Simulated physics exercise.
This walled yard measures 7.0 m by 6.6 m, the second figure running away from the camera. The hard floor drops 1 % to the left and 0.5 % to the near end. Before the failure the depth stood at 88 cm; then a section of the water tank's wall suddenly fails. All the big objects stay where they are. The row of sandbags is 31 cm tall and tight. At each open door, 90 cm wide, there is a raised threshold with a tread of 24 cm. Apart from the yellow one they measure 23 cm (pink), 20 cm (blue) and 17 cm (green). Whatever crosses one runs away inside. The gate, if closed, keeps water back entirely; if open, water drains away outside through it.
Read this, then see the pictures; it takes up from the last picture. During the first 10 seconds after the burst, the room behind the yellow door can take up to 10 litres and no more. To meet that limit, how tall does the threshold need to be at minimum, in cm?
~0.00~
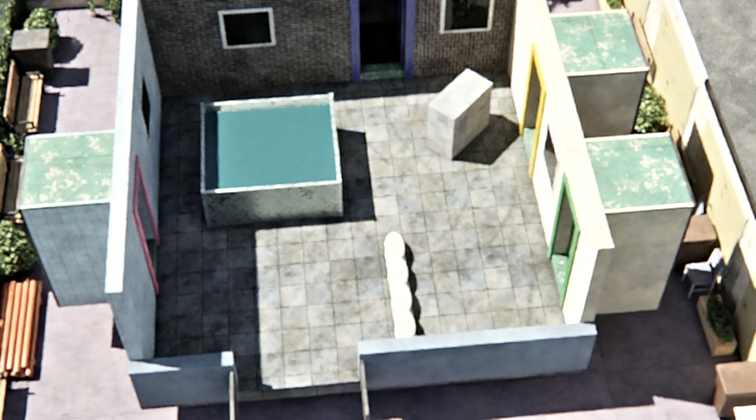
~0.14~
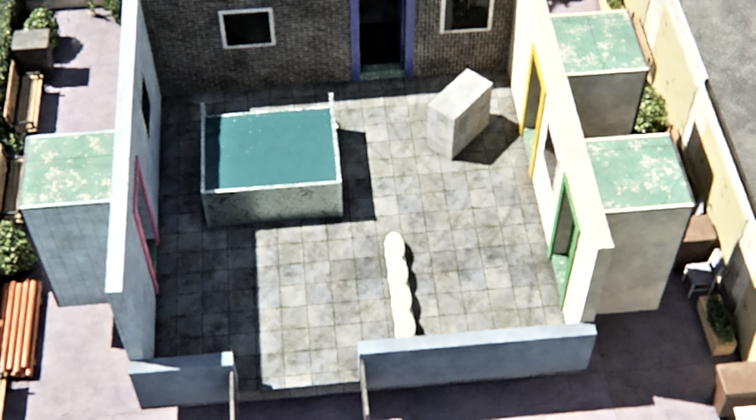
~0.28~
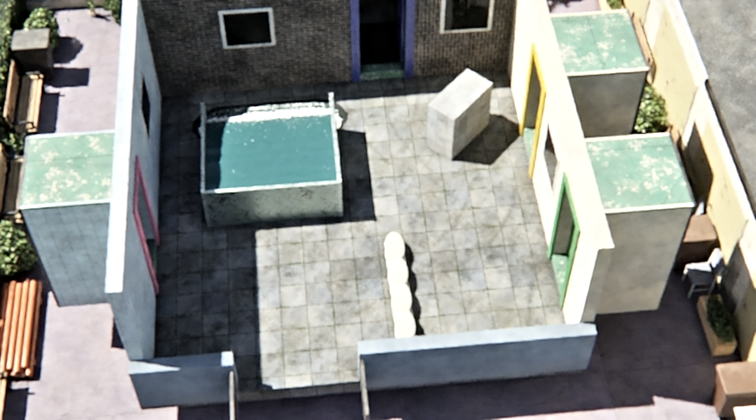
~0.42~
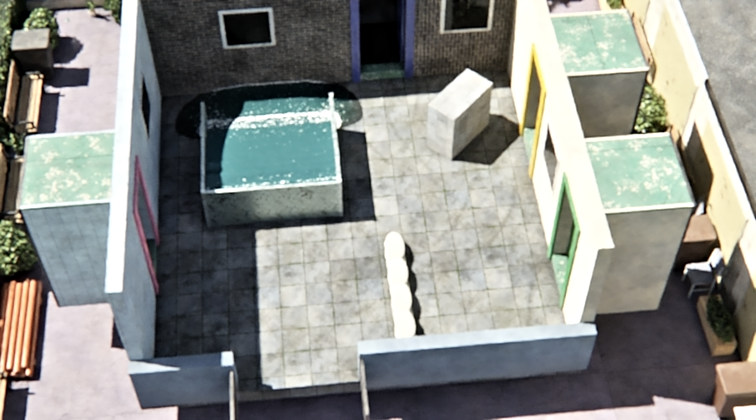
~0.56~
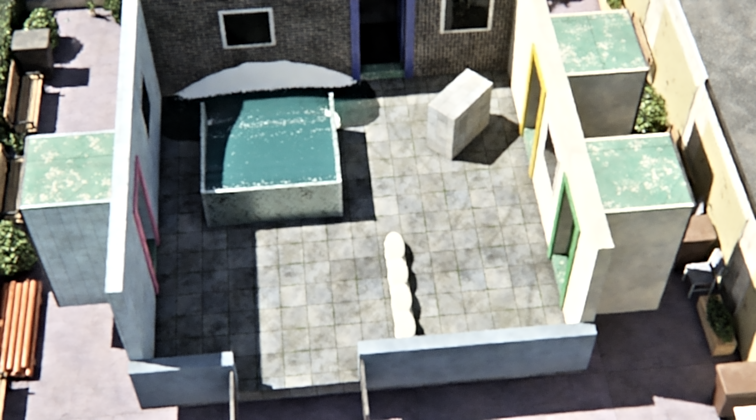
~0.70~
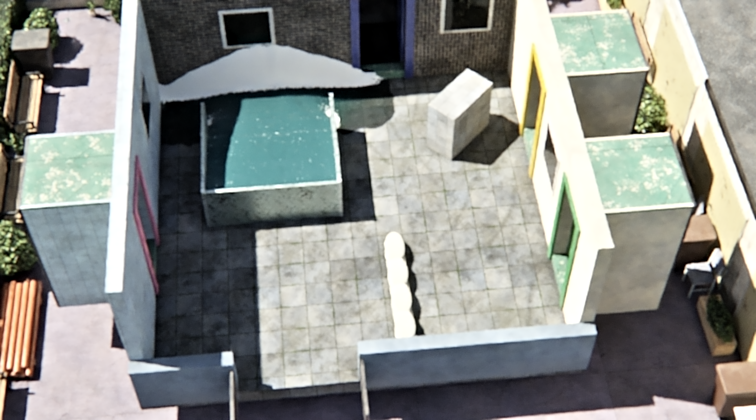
At least 6.5 cm or so.
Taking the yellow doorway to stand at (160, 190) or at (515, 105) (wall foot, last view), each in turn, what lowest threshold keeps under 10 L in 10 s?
About 11.5 cm, then about 35 cm.
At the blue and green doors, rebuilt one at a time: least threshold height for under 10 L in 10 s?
Roughly 18 cm for the blue door and roughly 9.0 cm for the green door.
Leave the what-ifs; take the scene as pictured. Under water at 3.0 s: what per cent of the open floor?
I'd say near 55 percent is wet.
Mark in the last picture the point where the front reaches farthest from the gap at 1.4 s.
The farthest wet point sits near (484, 75).
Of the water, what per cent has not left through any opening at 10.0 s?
I'd estimate some 92 in a hundred.
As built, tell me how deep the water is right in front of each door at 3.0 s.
Depths in cm: Pink 6, blue 16, yellow 9, green 0.
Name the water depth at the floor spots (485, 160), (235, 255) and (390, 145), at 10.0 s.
Respectively 2 cm, 7 cm and 7 cm.
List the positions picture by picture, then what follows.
The first frame shows still water, 88 cm deep, in the water tank at (269, 145); the yellow door at (533, 119) is dry.
In the second frame, the gap is on the far side, the front 0.3 m out at a hidden place; the back of the water tank holds 88 cm.
In the third frame, the gap is on the far side, the front 0.8 m out at a hidden place; the back of the water tank holds 88 cm.
In the fourth frame, the gap is on the far side, the front 1.2 m out at (207, 94); the back of the water tank holds 82 cm.
In the fifth frame, water pours out on the far side and has run 1.4 m, to (174, 97); about 19 cm deep outside, 74 cm at the back.
In the sixth frame, the front is at (383, 80), 1.7 m from the gap on the far side; 4.9 m2 of floor is wet, 76 cm left at the back; 3.0 m in a straight line remain to the yellow door at (533, 119).
After 1.4 s water covers 20 % of the floor, deepest (75 cm) near (162, 100); it has not reached the yellow door.
After 3.0 s water covers 55 % of the floor, deepest (54 cm) near (154, 386); 9 cm at the yellow door, 0 litres in over its 25 cm threshold.
After 10.0 s water covers 95 % of the floor, deepest (22 cm) near (155, 367); 5 cm at the yellow door, 0 litres in over its 25 cm threshold.
At the yellow door as built, the water arrived by 2.3 s and peaked near 13 cm at 4.4 s.
Run again over the same 10 s with other heights there, 13 litres in over 6 cm, 5 litres over 8 cm. The limit of 10 litres is kept from about 6.5 cm up.
